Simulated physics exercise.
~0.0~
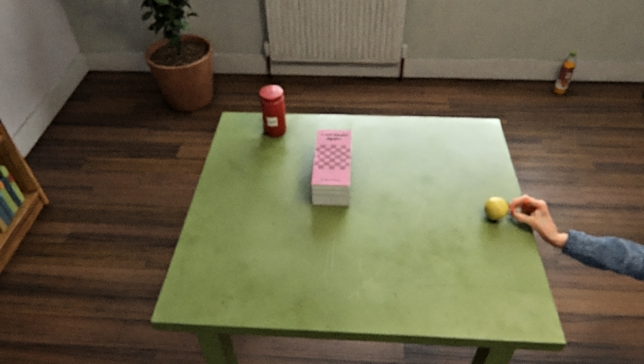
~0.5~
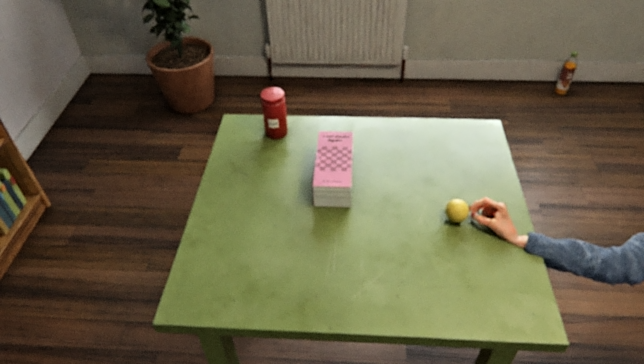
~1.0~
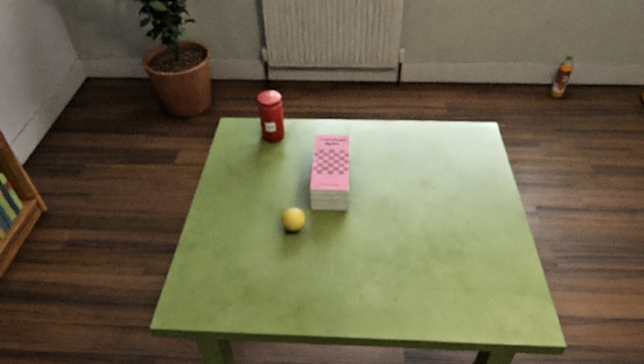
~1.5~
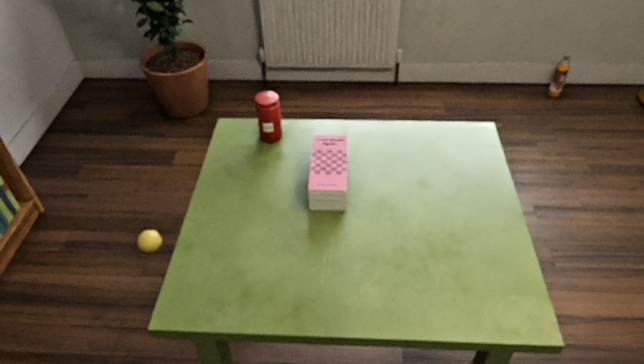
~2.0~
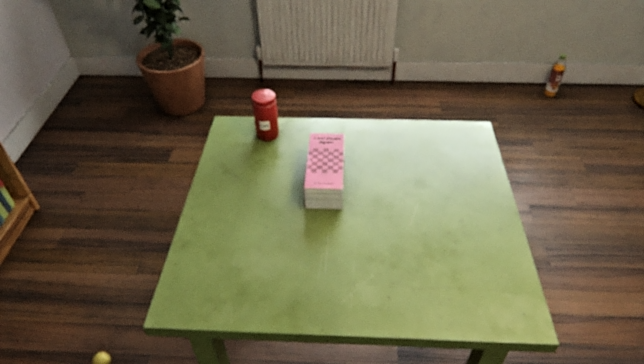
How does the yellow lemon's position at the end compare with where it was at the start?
At the start the lemon is by the hand near the right edge of the green table. At the end it is off the table, down at the lower left.
